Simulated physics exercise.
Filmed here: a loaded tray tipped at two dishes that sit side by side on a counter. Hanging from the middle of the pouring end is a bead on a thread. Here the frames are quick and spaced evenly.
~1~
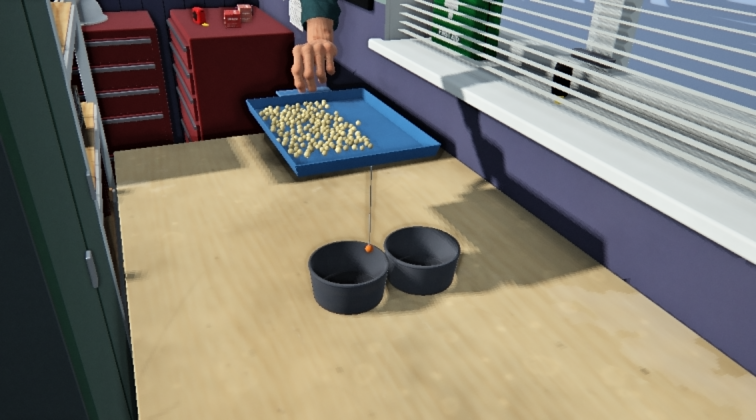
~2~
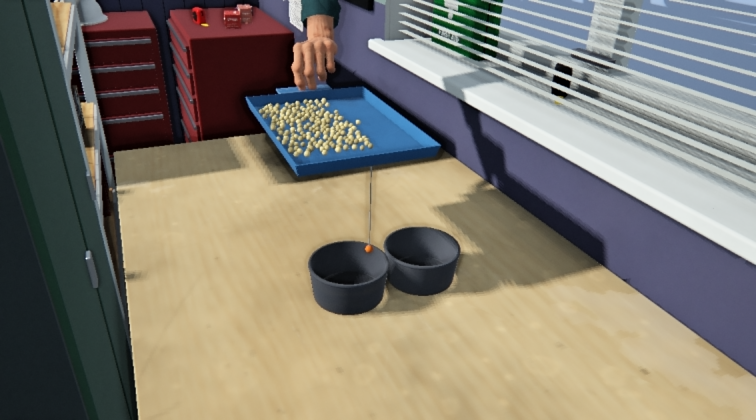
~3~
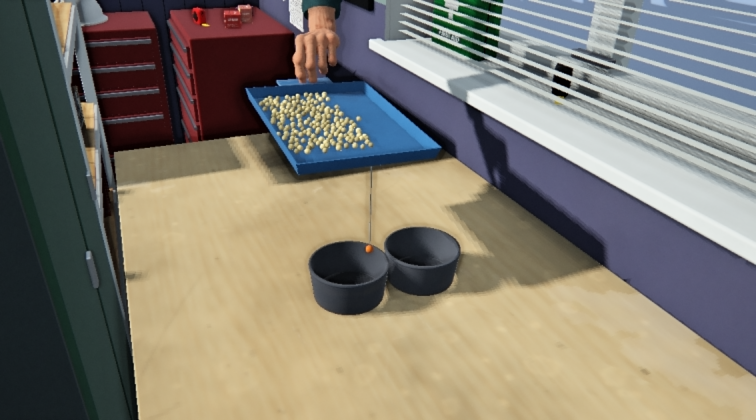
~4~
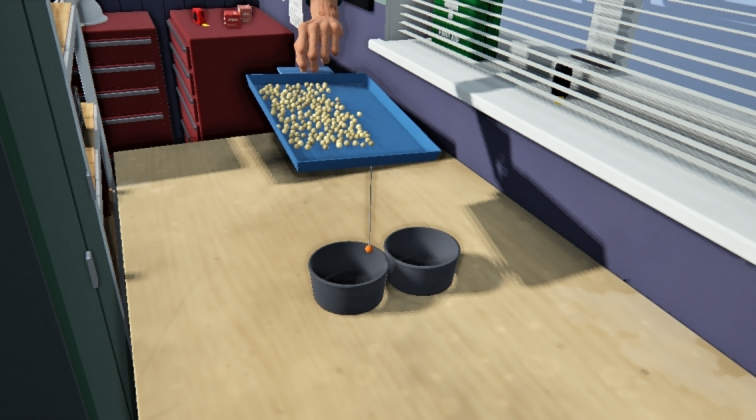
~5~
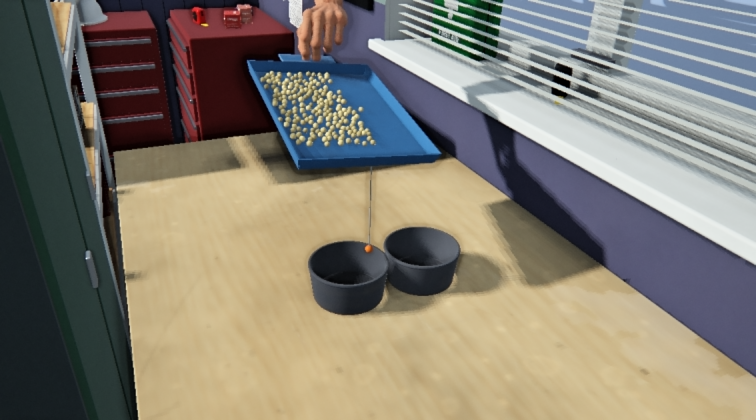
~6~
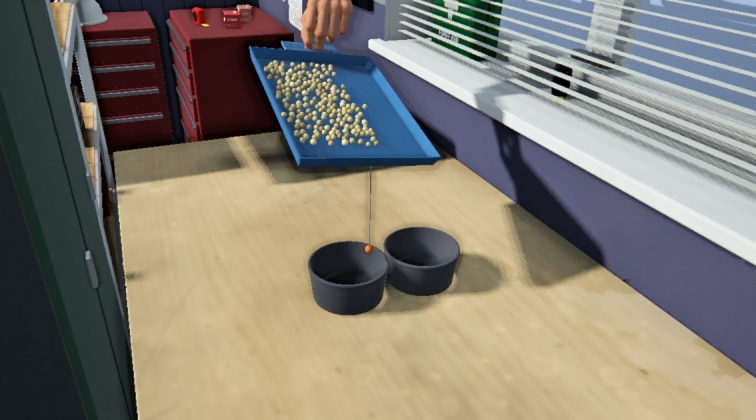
A blue tray of pale soya beans, gripped at its far edge by a hand, starts nearly level above two dark dishes on a wooden counter. The hand lifts the far edge and the tray tilts more steeply, its near right corner dipping slightly, while the beans shift a little toward the near edge.
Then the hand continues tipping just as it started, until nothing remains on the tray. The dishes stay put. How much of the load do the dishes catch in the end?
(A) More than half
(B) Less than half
Answer: A.
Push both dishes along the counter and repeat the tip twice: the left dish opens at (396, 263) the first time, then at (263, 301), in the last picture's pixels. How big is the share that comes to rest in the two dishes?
First some 70, then 0 per cent.
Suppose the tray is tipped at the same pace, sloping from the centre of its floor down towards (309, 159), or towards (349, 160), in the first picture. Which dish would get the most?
Well, at the first place the left-side one, and at the second the left-side one.
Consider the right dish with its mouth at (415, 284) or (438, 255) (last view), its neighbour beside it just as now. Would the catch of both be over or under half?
In the first position shy of half, in the second past half.
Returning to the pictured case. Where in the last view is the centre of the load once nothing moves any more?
Somewhere close to (429, 273) in the last picture.
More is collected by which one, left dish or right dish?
It's the one placed right that wins here.
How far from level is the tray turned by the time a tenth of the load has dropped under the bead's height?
About 60 degrees.
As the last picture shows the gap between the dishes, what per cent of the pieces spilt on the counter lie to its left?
It comes to about 0 percent.
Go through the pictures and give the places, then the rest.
Corners of the pouring end at (298, 164) and (436, 143), level; middle of the load at (317, 126), soya beans; left dish at (364, 296); right dish at (439, 278); bead on its thread at (369, 249), in the first frame.
Corners of the pouring end at (298, 164) and (436, 144), level; middle of the load at (317, 125), in the second frame.
Corners of the pouring end at (299, 162) and (437, 146), tipped barely, lowest at the right corner; middle of the load at (318, 121), in the third frame.
Corners of the pouring end at (300, 160) and (437, 149), tipped a little, lowest at the right corner; middle of the load at (318, 114), in the fourth frame.
Corners of the pouring end at (301, 157) and (437, 152), tipped a little, lowest at the right corner; middle of the load at (320, 107), in the fifth frame.
Corners of the pouring end at (302, 156) and (437, 155), tipped clearly, lowest at the right corner; middle of the load at (324, 102), about two thirds on the move; left dish at (363, 297); right dish at (439, 278), in the sixth frame.
Soon, tray tipped steeply; about two thirds on the tray; a small part in the right dish; a small part outside both; about a quarter in the air.
A while on, tray tipped past a quarter turn; a small part on the tray; about two thirds in the right dish; about a quarter outside both; a small part in the air.
Towards the end, tray tipped past a quarter turn; most in the right dish; about a quarter outside both.
Finally, tray tipped past a quarter turn; none in the left dish; most in the right dish; about a quarter outside both.
